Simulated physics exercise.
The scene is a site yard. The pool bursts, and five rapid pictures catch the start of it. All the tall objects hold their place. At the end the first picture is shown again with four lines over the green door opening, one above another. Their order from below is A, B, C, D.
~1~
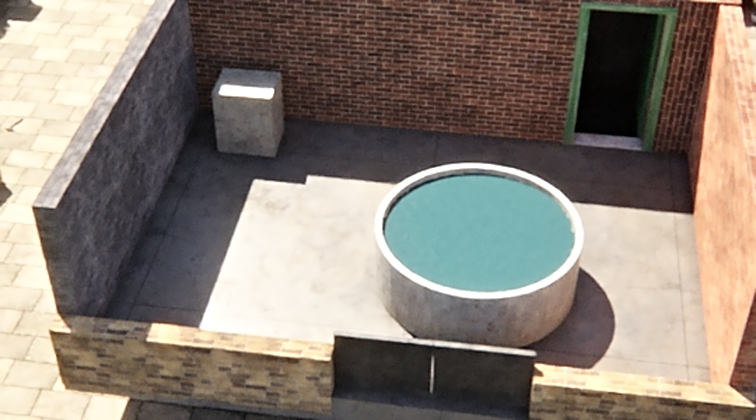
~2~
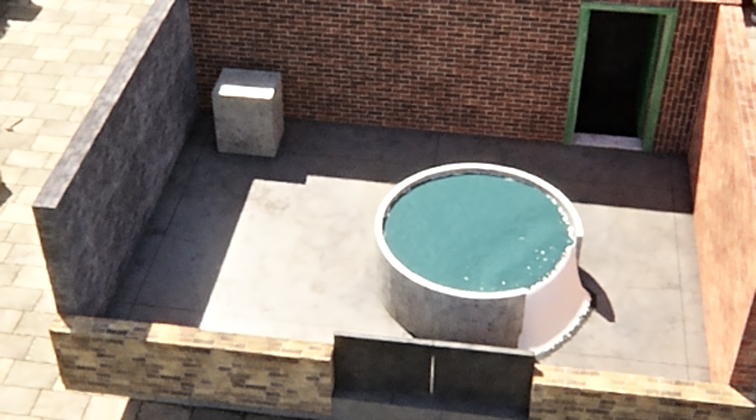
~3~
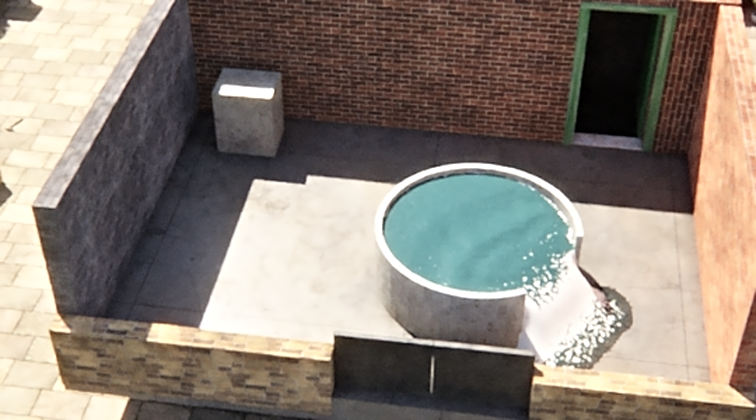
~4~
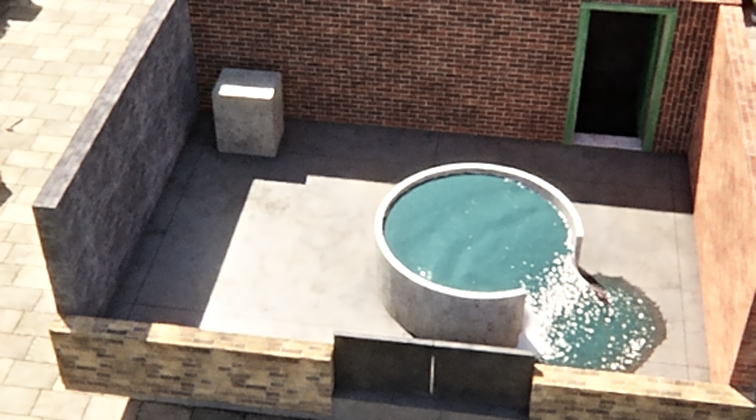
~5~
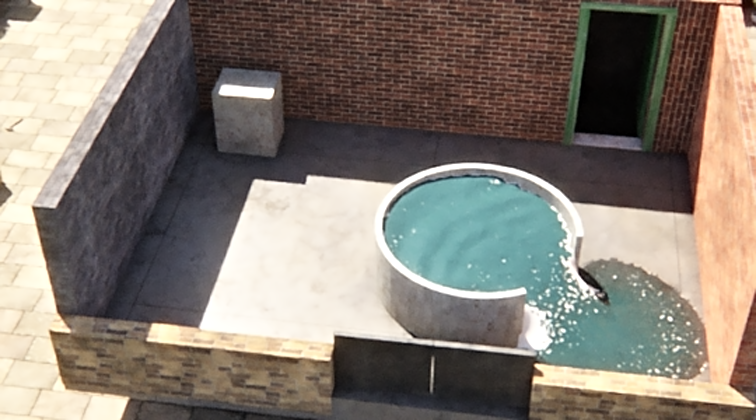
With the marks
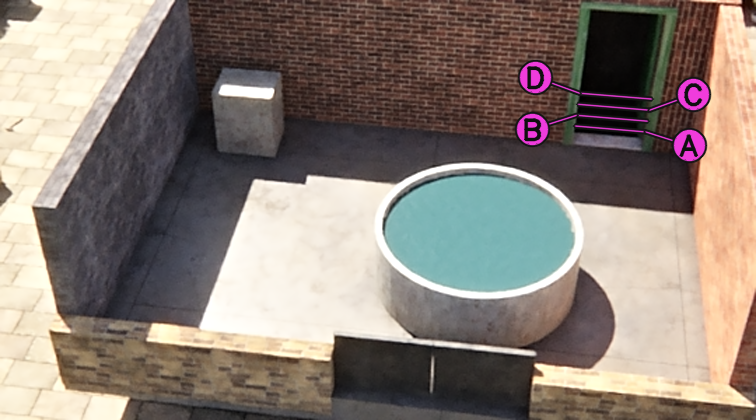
To begin with, teal water sits still in a round pool inside a walled yard with a green doorway and a shut gate. The pool's lower right side opens, and water pours through the gap in a foamy rush. It fans out across the ground to the right, the wet patch widening toward the right wall.
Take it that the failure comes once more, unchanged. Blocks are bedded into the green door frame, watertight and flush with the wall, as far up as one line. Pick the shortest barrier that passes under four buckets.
I would pick height A.
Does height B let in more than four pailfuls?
No, that is safe.
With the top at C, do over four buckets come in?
No.
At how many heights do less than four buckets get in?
All of the four.
On the marked copy, A at (610, 128); B at (612, 118); C at (613, 107); D at (615, 96); from the bottom up A, B, C, D.
Choosing A, nothing gets over.
Choosing B, nothing gets over.
Choosing C, nothing gets over.
Choosing D, nothing gets over.
